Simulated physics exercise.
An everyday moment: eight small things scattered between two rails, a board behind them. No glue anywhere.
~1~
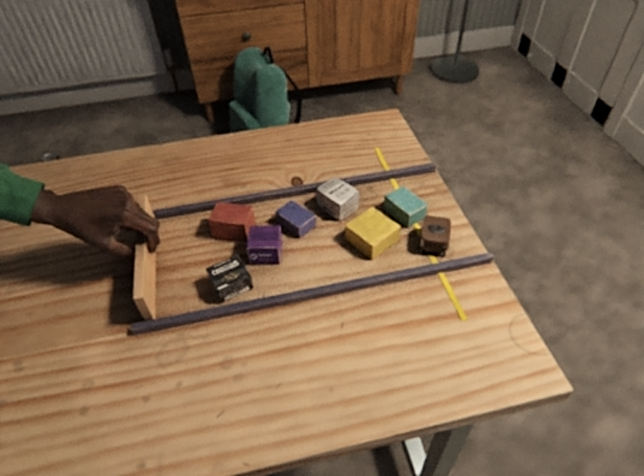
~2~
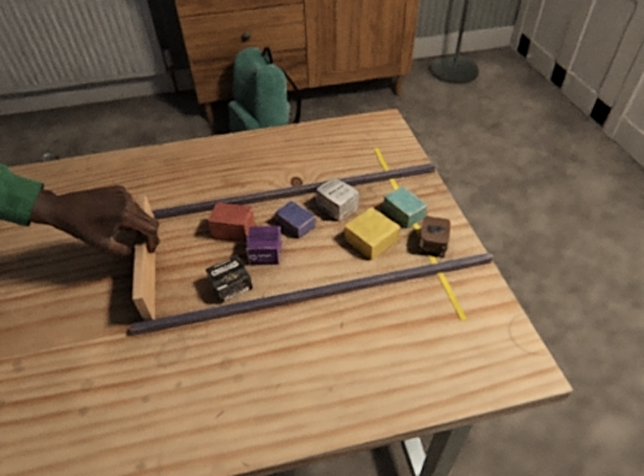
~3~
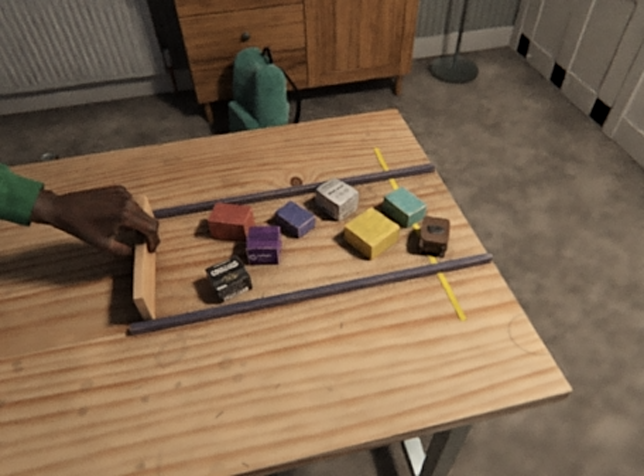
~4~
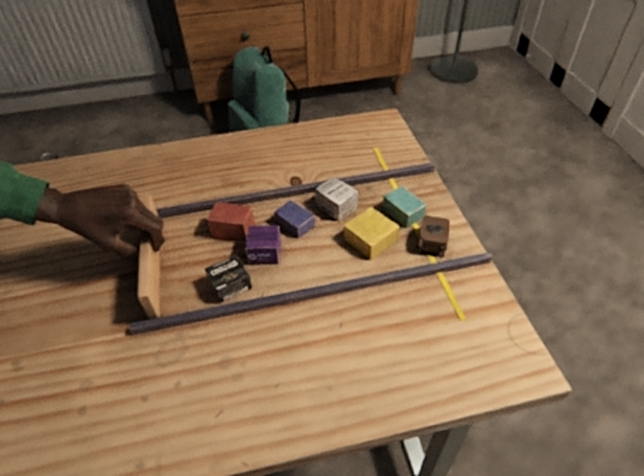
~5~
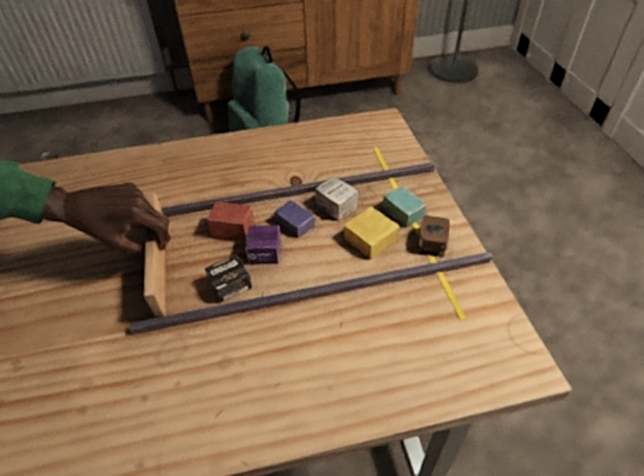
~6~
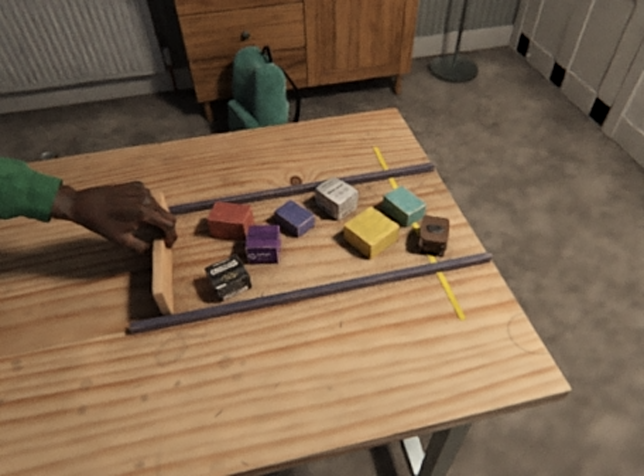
A hand slides a wooden board slightly right between two rails toward scattered small blocks.
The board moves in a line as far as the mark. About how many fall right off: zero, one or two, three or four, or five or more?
As it turns out, the number that fall off is three or four.
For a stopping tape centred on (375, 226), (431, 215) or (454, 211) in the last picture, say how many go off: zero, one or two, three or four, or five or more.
For each place: No fall at all; five or over; five or more.
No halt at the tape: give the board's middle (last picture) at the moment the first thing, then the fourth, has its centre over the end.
First at (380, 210), next at (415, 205).
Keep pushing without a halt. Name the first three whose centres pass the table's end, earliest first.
In order: The brown case, then the turquoise block, then the white box.
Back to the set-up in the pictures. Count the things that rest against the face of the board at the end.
3 of them.
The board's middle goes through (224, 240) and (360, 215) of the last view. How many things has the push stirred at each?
The counts are 2 and 8.
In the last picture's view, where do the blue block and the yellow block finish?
First (445, 196), then (468, 218).
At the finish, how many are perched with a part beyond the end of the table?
2 of them.
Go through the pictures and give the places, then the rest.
The first picture shows brown case (435, 236); turquoise block (405, 207); yellow block (372, 233); board (146, 255); tape (413, 219).
The second picture shows turquoise block (405, 207); black box (229, 279).
The third picture shows yellow block (371, 233); board (146, 255).
The fourth picture shows brown case (434, 236); blue block (294, 219).
The fifth picture shows turquoise block (404, 206); purple box (264, 245).
The sixth picture shows brown case (434, 236); turquoise block (404, 206); yellow block (371, 232); board (163, 251); tape (412, 219).
Early on, none off yet; brown case at rest near (434, 236); turquoise block at rest near (404, 206); yellow block at rest near (371, 232).
A while later, none off yet; brown case at rest near (434, 236); turquoise block at rest near (404, 206); yellow block moving near (375, 232).
Further along, none off yet; brown case travelled about its own width near (474, 232); turquoise block travelled about its own width near (452, 202); yellow block travelled well along near (434, 224).
Finally, the number that fall off is three or four; lost, white box, turquoise block and brown case.
